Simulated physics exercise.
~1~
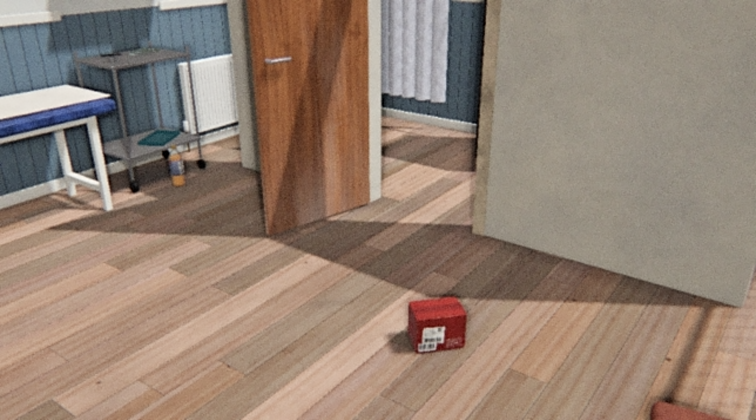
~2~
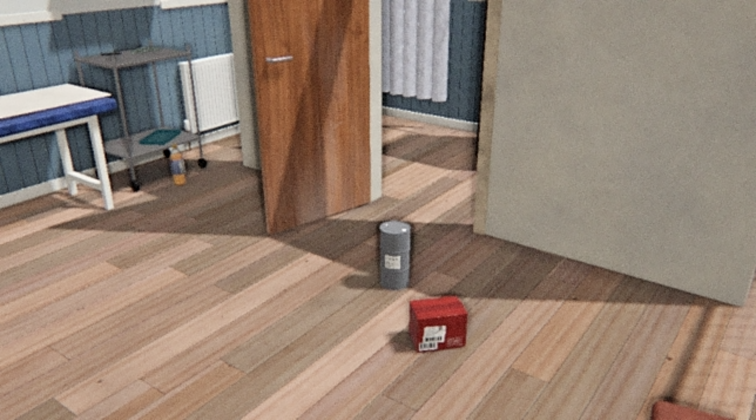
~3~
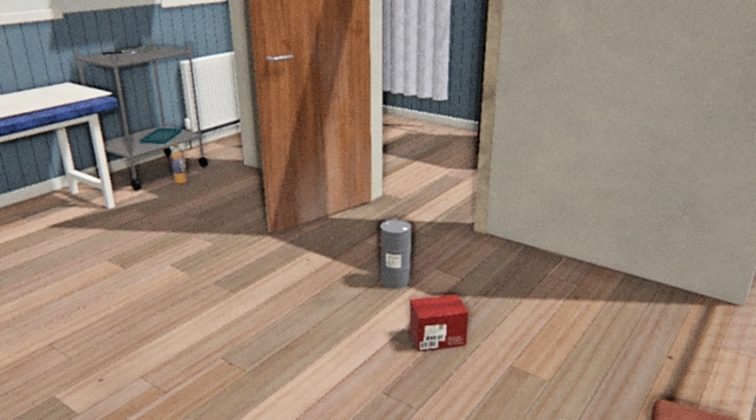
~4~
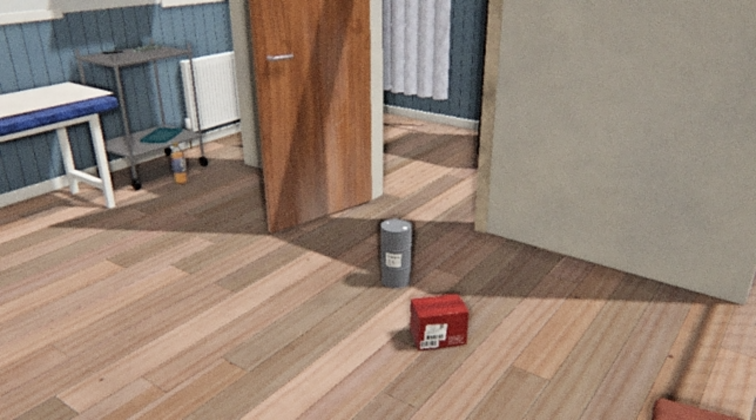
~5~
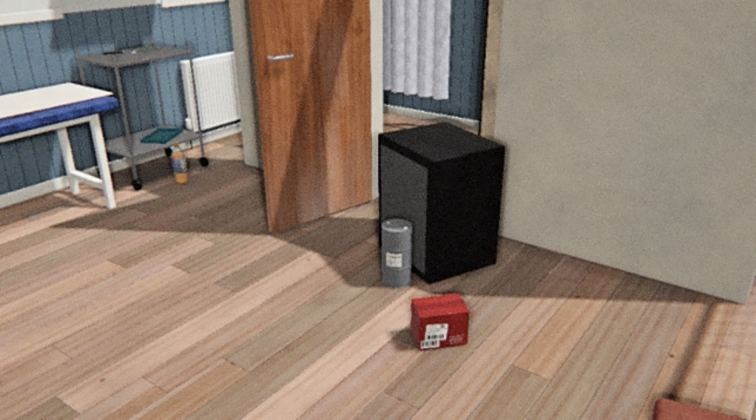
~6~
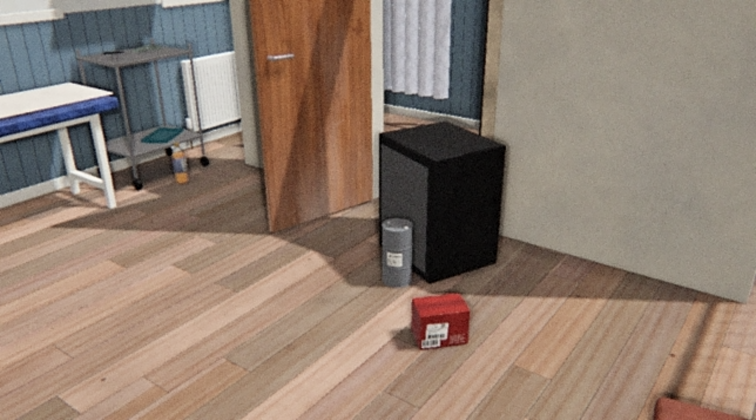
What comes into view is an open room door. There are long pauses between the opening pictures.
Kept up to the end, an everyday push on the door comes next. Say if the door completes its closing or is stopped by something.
The gap remains.
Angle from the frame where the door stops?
Roughly 50 degrees open.
Then, 0.60 s on from there, door at 88°.
Then, 1.00 s on from there, door at 64°.
In the end, door at 51°; all 3 unmoved. At the end, from the last picture's camera, black appliance near (439, 199).
